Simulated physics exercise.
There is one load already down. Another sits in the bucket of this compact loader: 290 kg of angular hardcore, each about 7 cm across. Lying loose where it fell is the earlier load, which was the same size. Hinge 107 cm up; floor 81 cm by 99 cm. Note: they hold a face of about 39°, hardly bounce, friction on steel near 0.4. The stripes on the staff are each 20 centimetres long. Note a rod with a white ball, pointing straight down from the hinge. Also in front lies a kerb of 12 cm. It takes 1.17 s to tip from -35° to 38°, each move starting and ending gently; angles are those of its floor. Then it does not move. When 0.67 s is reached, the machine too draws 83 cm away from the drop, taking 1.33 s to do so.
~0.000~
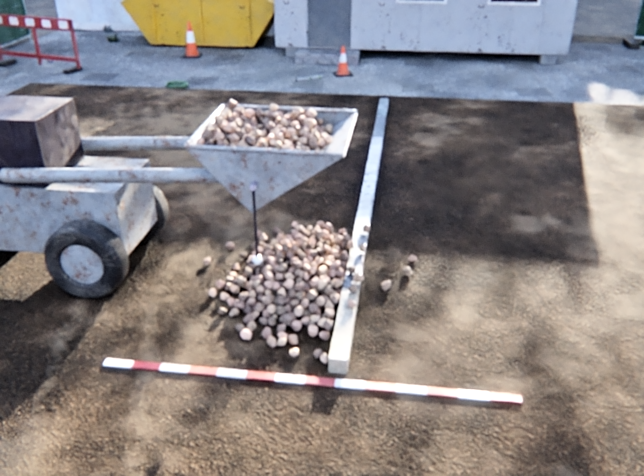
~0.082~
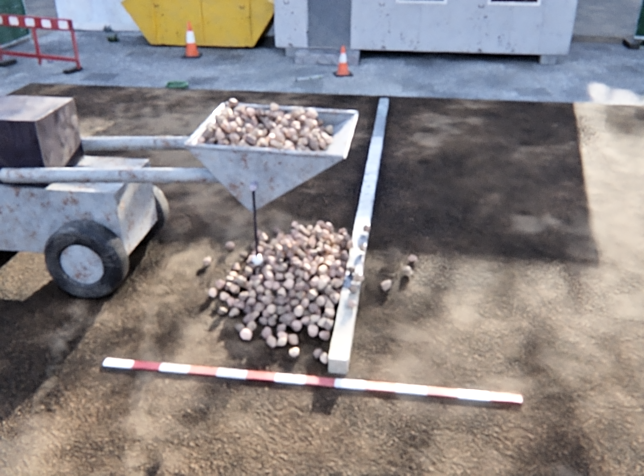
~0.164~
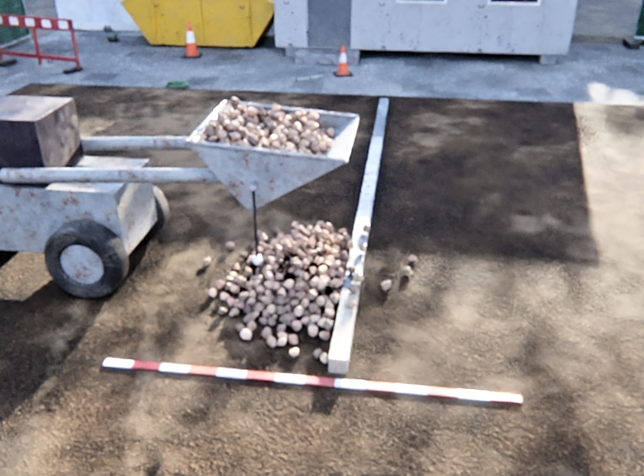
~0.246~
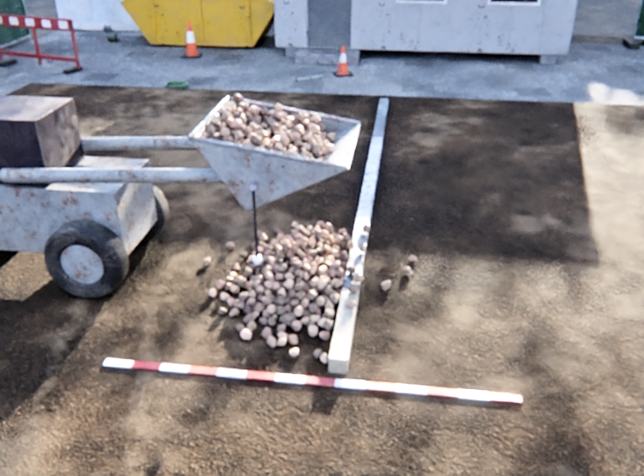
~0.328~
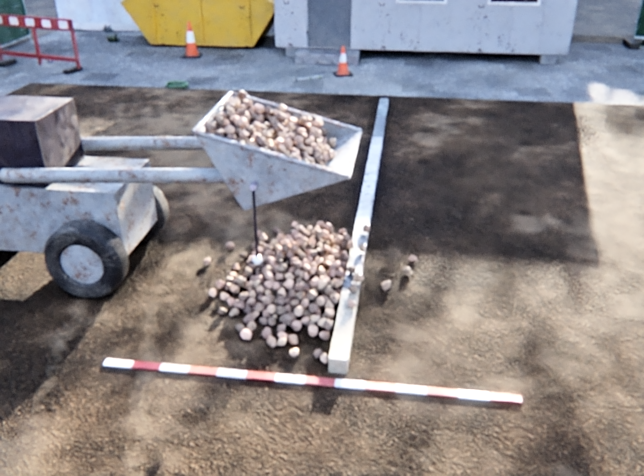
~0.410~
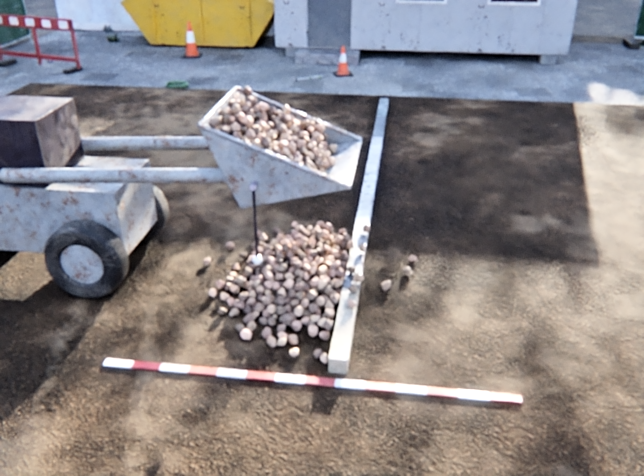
A pale grey loader stands at the left of a sunlit, shadow-patched yard, seen from above, with a yellow skip, a grey cabin and two orange cones behind. Its bucket of brownish stones hangs over a loose pile beside a pale kerb, with a red-and-white staff lying in front. The bucket slowly tilts forward, its right lip lowering and its stones shifting slightly, while the camera stays still.
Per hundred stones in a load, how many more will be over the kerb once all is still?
13.
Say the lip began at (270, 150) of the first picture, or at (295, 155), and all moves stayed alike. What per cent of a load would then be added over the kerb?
The first position would add some 0 per cent, the second some 0.
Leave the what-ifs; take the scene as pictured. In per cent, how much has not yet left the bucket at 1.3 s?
Held: Around 30 % of the load.
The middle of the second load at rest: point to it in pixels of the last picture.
(315, 262).
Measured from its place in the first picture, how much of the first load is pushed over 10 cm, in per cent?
Roughly 0 per cent of them.
After 0.9 s the floor is at 27°; in per cent of one load, 100 in the bucket, 100 on this side of the kerb, 1 over the kerb; the foremost stones are at (375, 269).
After 1.3 s the floor is at 38°; in per cent of one load, 31 in the bucket, 167 on this side of the kerb, 2 over the kerb; the foremost stones are at (385, 275).
After 2.5 s the floor is at 38°; in per cent of one load, 0 in the bucket, 187 on this side of the kerb, 13 over the kerb; the foremost stones are at (453, 282).
After 5.0 s the floor is at 38°; in per cent of one load, 0 in the bucket, 186 on this side of the kerb, 14 over the kerb; the foremost stones are at (453, 282). Net gain over the kerb, 13.
